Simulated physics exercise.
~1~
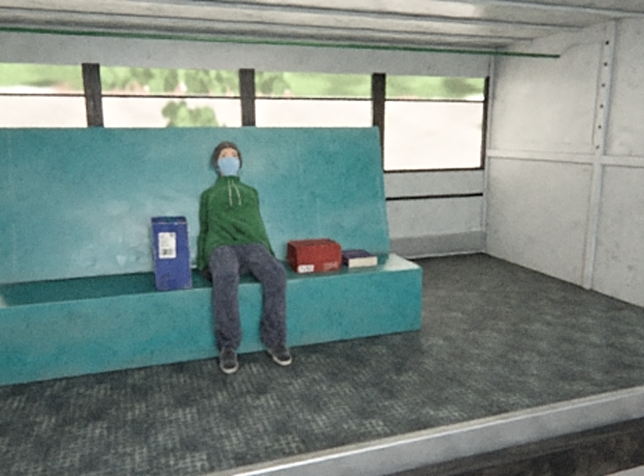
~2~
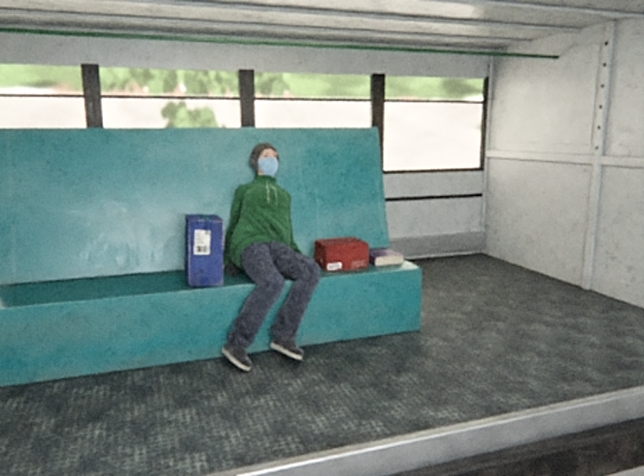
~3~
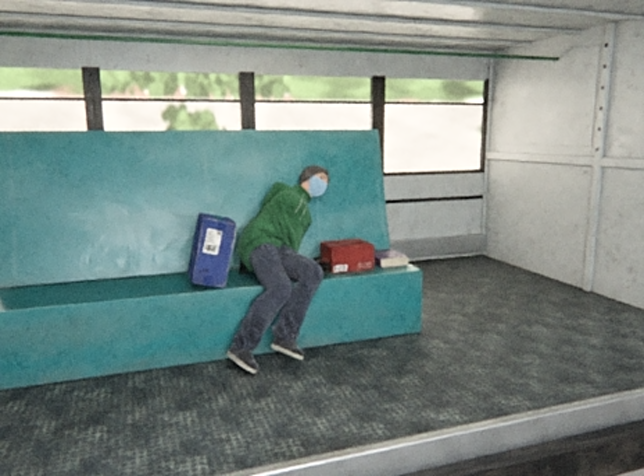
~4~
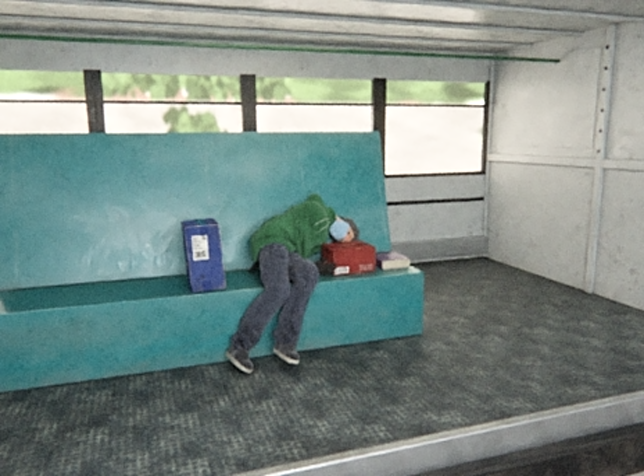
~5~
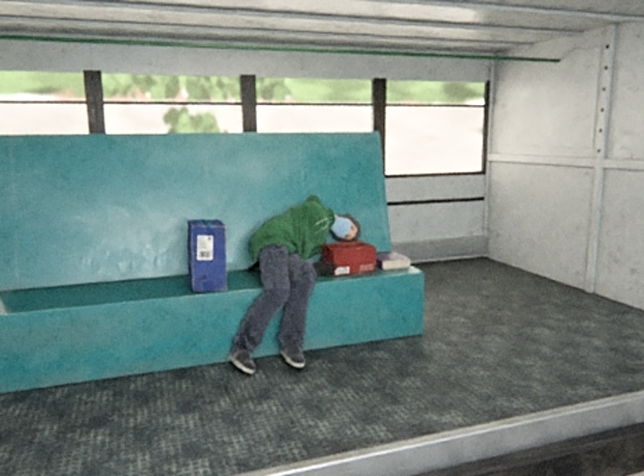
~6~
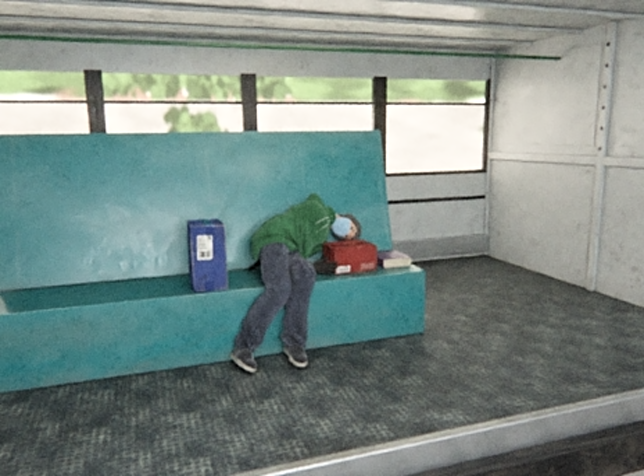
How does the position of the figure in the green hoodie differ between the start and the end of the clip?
At the start the figure sits upright against the backrest, between the blue pack and the red carton. By the end the figure is farther right and slumped over sideways, with the head lower, beside the red carton.
